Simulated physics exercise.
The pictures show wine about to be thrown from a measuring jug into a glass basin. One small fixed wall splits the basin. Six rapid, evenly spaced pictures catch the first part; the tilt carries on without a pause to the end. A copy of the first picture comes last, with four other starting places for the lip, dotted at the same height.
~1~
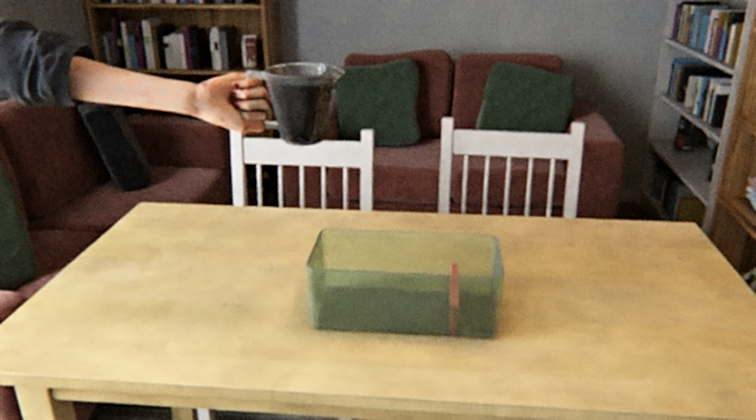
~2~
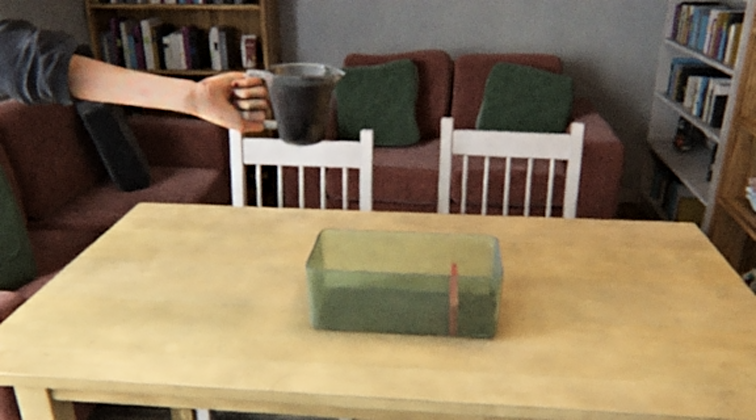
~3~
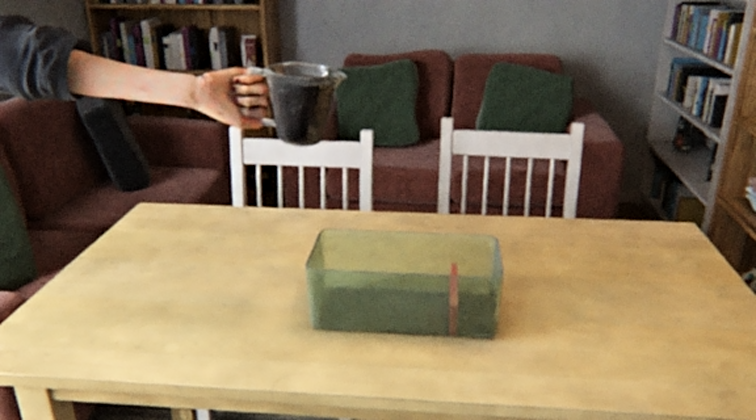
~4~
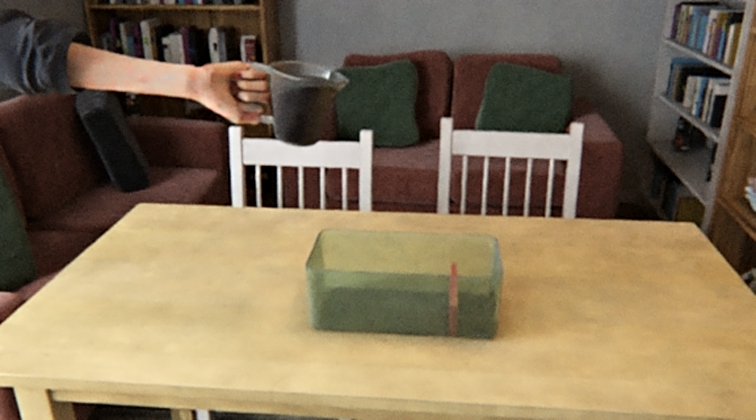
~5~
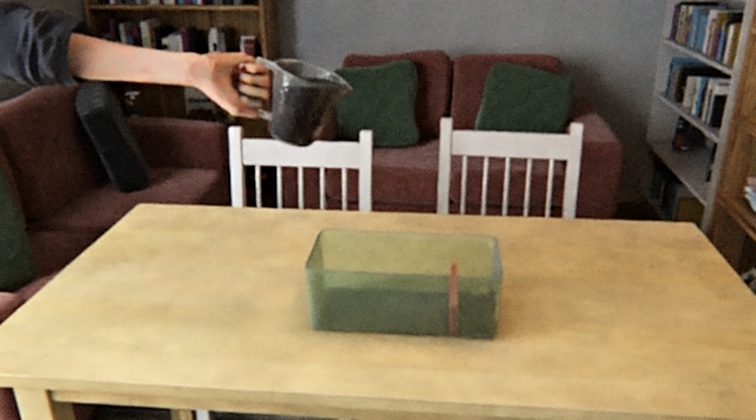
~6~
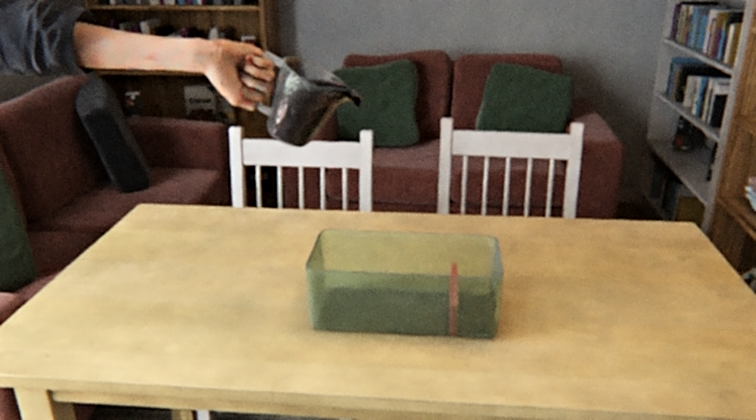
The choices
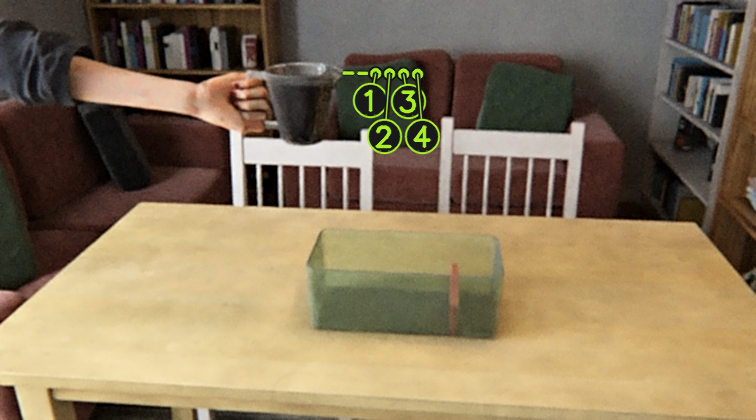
A hand holding a measuring jug of dark liquid stayed nearly still above a wooden table with a glass basin on it, then tilted the jug rightward until liquid just crossed its lip.
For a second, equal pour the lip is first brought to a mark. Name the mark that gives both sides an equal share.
It is 3.
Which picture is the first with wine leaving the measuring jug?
In picture 6.
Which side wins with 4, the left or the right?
More ends on the right.
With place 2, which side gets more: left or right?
The left side.
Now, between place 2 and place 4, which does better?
Here it is place 4.
In lime, 1 at (375, 73); 2 at (389, 73); 3 at (403, 74); 4 at (417, 74).
With 1, about 90 % ends left of the wall and 4 % right of it; 6 % is lost outside.
With 2, about 80 % ends left of the wall and 17 % right of it; 4 % is lost outside.
With 3, about 49 % ends left of the wall and 48 % right of it; 3 % is lost outside.
With 4, about 32 % ends left of the wall and 62 % right of it; 6 % is lost outside.
